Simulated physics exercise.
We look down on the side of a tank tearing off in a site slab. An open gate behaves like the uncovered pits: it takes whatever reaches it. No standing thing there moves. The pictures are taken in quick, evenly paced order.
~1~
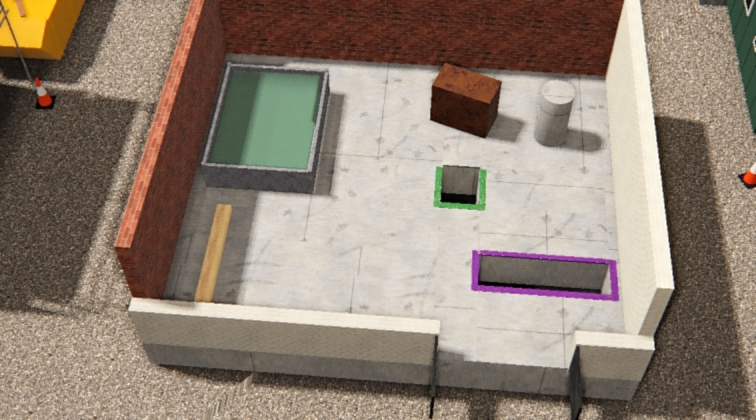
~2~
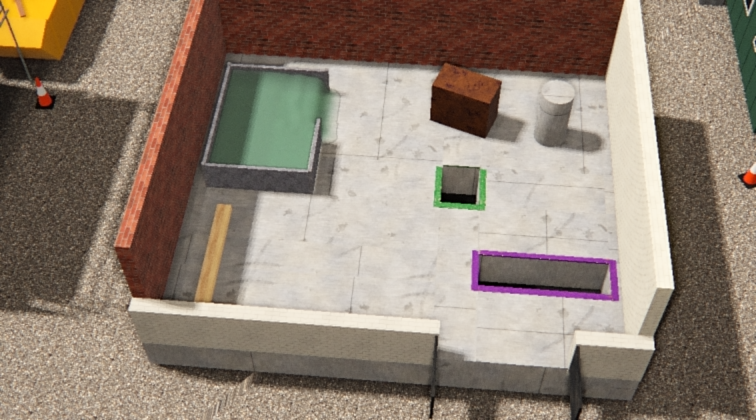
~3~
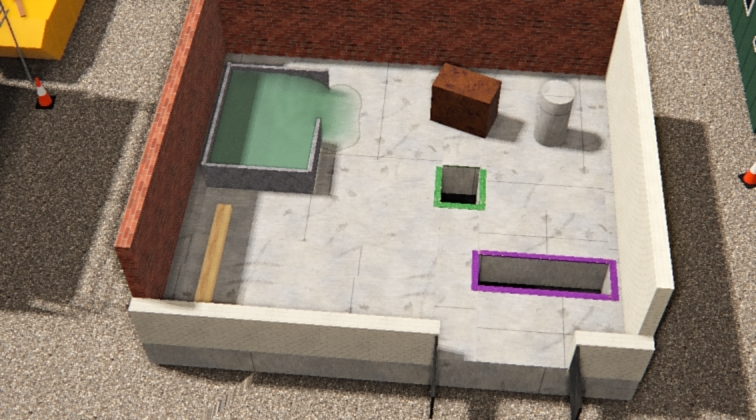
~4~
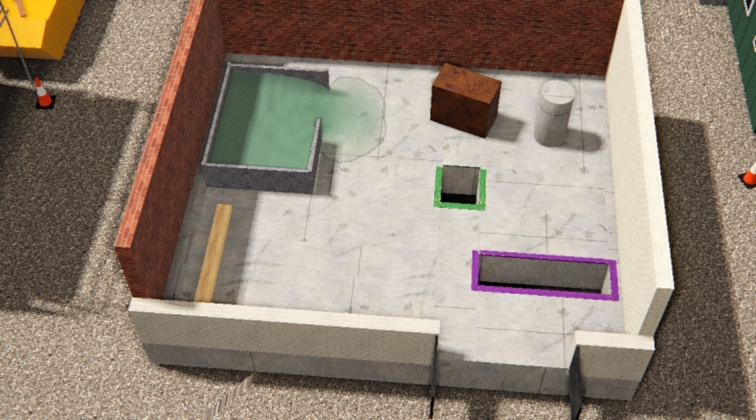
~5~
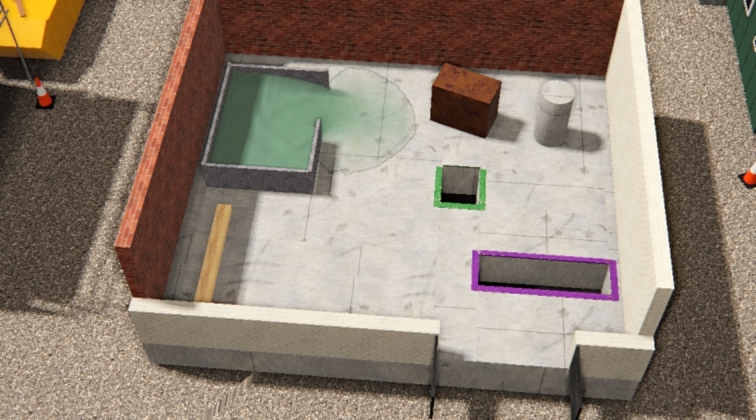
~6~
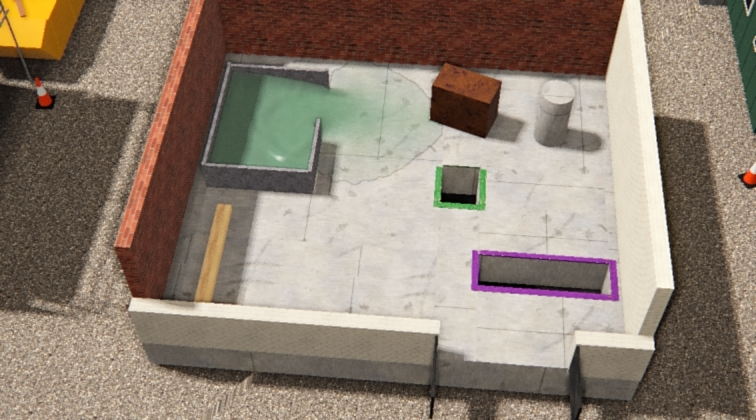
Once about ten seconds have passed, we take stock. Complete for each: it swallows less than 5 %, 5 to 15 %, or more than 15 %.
Completed: The gate swallows less than 5 %; the green pit swallows more than 15 %; the purple pit swallows more than 15 %.
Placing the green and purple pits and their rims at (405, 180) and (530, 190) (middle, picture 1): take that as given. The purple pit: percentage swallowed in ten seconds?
Per cent: Purple 35.
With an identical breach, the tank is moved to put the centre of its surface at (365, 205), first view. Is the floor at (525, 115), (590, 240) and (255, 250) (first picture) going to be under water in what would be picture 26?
Spot one unwetted, spot two wetted, spot three unwetted.
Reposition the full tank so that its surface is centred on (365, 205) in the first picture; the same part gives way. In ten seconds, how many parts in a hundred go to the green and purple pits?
Green 60 %, purple 14 %.
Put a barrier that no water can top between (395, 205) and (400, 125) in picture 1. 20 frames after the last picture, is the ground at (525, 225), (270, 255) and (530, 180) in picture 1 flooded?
Same order as asked - unsoaked, soaked, soaked.
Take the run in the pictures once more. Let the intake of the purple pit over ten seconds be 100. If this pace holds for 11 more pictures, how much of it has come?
Roughly 0 per cent.
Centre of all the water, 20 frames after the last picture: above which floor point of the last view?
Point: (367, 130).
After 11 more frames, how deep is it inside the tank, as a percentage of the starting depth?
I'd put it near 58 per cent.
A moment on, water covers 20 % of the floor; the gate 0 %, the green pit 0 %, the purple pit 0 %.
Next, water covers 25 % of the floor; the gate 0 %, the green pit 3 %, the purple pit 0 %.
Then, water covers 40 % of the floor; the gate 0 %, the green pit 7 %, the purple pit 0 %.
Later, water covers 45 % of the floor; the gate 0 %, the green pit 14 %, the purple pit 8 %.
In the end, water covers 55 % of the floor; the gate 0 %, the green pit 21 %, the purple pit 21 %.
